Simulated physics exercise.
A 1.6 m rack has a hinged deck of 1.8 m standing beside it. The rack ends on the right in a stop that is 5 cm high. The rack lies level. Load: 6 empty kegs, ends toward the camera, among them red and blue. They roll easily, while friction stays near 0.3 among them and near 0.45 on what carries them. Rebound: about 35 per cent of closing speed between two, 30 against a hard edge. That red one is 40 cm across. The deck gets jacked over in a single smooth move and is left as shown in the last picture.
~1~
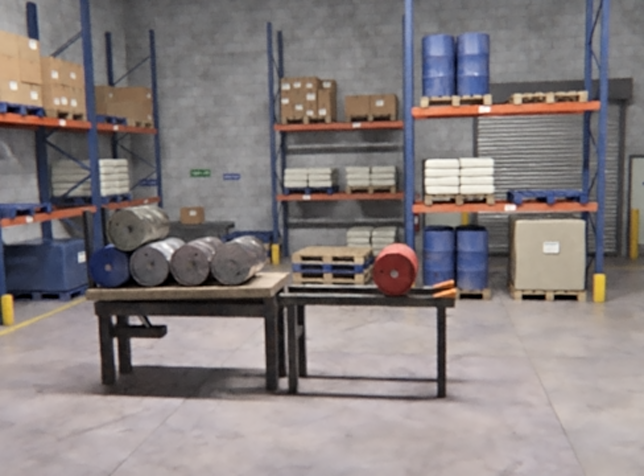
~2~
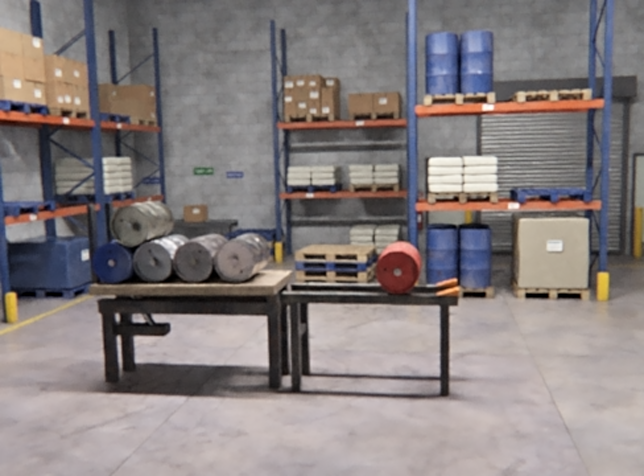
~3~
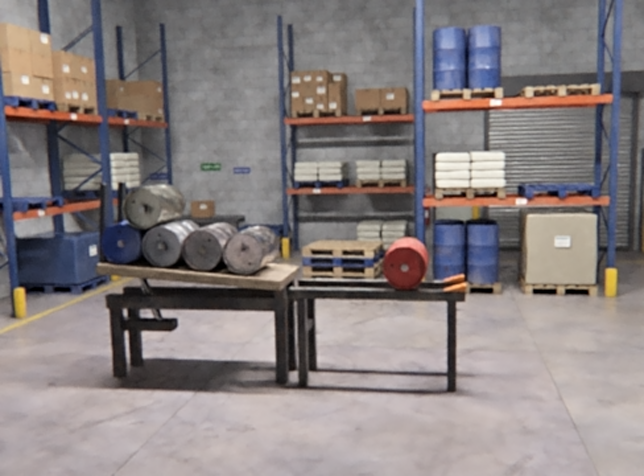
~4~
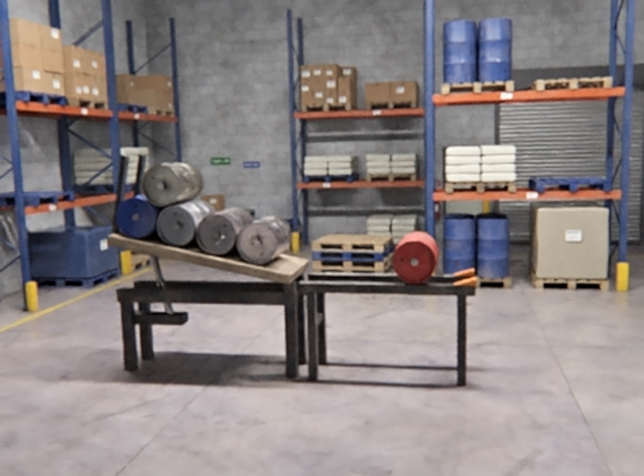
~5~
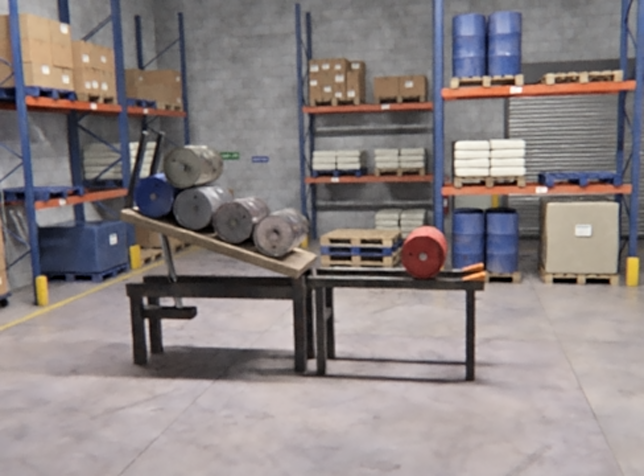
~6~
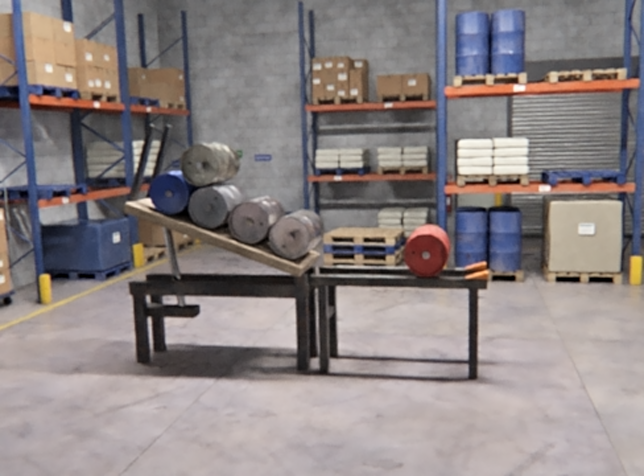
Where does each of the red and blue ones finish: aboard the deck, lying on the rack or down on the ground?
Red: Down on the ground. Blue: Lying on the rack.
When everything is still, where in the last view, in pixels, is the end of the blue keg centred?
In the last picture it sits near (361, 255).
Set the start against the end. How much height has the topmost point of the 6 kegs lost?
It sits roughly 5 cm lower at the end.
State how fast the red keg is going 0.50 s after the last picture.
Speed approx. 0.0 m/s.
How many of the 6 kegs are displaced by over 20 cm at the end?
6.
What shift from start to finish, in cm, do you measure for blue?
For blue, around 210.
Then, 0.5 s past the sixth picture, red is on the rack, 55 cm from the rack's far end; blue is on the deck, 85 cm from the hinge, rolling right; 0 past the stop so far.
Then, 1.0 s past the sixth picture, red is on the rack, 25 cm from the rack's far end, rolling right; blue is on the deck, 25 cm from the hinge, rolling right; 0 past the stop so far.
Then, 1.6 s past the sixth picture, red is beyond the stop and falling; blue is on the rack, 145 cm from the rack's far end, rolling right; 1 past the stop so far.
Finally (4.4 s after the last picture), red is beyond the stop, on the ground; blue is on the rack, 110 cm from the rack's far end; 2 past the stop so far.
